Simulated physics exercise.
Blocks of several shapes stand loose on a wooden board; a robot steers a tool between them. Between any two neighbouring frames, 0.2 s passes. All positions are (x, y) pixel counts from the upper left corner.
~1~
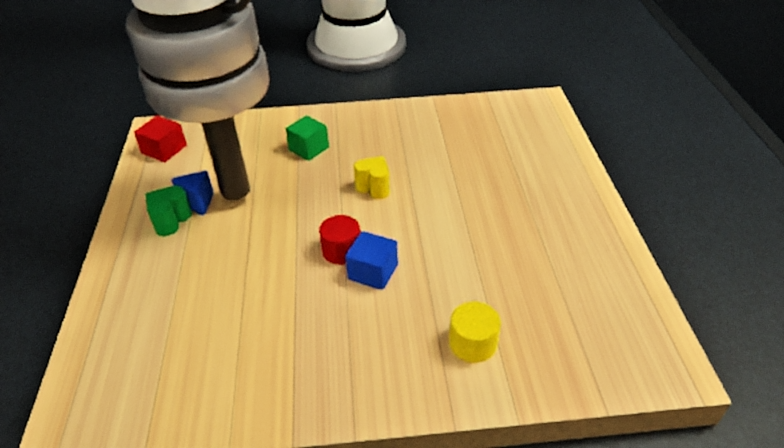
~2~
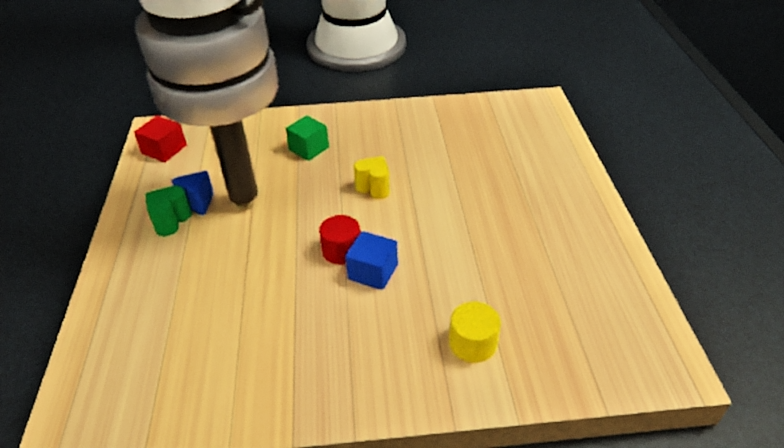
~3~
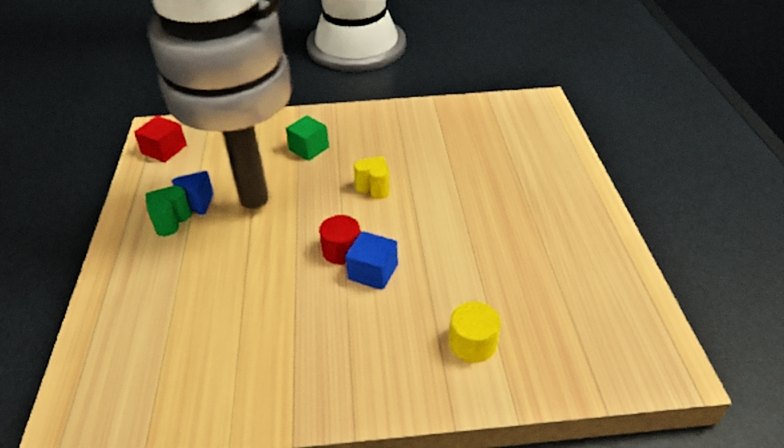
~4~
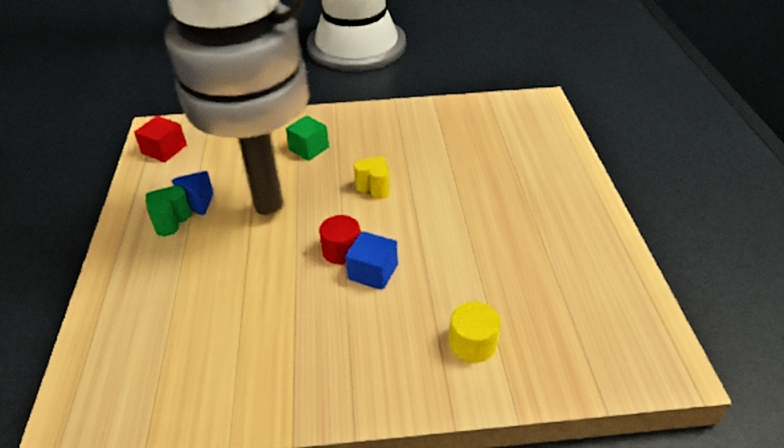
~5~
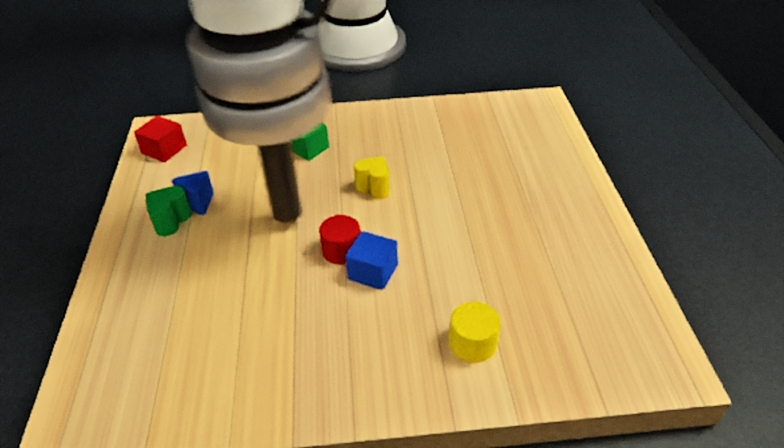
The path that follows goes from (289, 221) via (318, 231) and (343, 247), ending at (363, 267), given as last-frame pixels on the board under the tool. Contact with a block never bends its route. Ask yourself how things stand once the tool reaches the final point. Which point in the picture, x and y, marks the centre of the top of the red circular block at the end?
At (393, 259).
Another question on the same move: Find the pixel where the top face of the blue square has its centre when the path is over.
The centre of its top face lies at (425, 282).
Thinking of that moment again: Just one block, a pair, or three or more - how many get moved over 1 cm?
Counting only shifts above 1 cm, I get two blocks.
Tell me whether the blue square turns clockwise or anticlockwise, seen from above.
Overhead view: Clockwise.
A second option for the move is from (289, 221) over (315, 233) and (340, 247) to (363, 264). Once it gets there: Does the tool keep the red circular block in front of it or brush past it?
Prediction: Still leading.
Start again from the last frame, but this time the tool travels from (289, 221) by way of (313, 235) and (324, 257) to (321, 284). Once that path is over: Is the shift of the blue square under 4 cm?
Yes, it checks out.
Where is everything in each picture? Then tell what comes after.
Tip of the tool (236, 191), middles of tops, red circular block (339, 227), blue square (372, 248), yellow heart (373, 165), in the first picture.
Tool (244, 195), nothing pushed, in the second picture.
Tool (255, 199), nothing pushed, in the third picture.
Tool (269, 205), nothing pushed, in the fourth picture.
Tool (287, 212), red circular block (339, 227), blue square (372, 248), yellow heart (373, 165), in the fifth picture.
What follows on the original path. One third of the way, tool (316, 222); nothing pushed yet.
Two thirds of the way, tool (342, 238); red circular block (368, 240); blue square (396, 263), turned 30° clockwise.
At the end, tool (362, 258); red circular block (393, 259); blue square (425, 282), turned 30° clockwise; yellow heart unmoved.
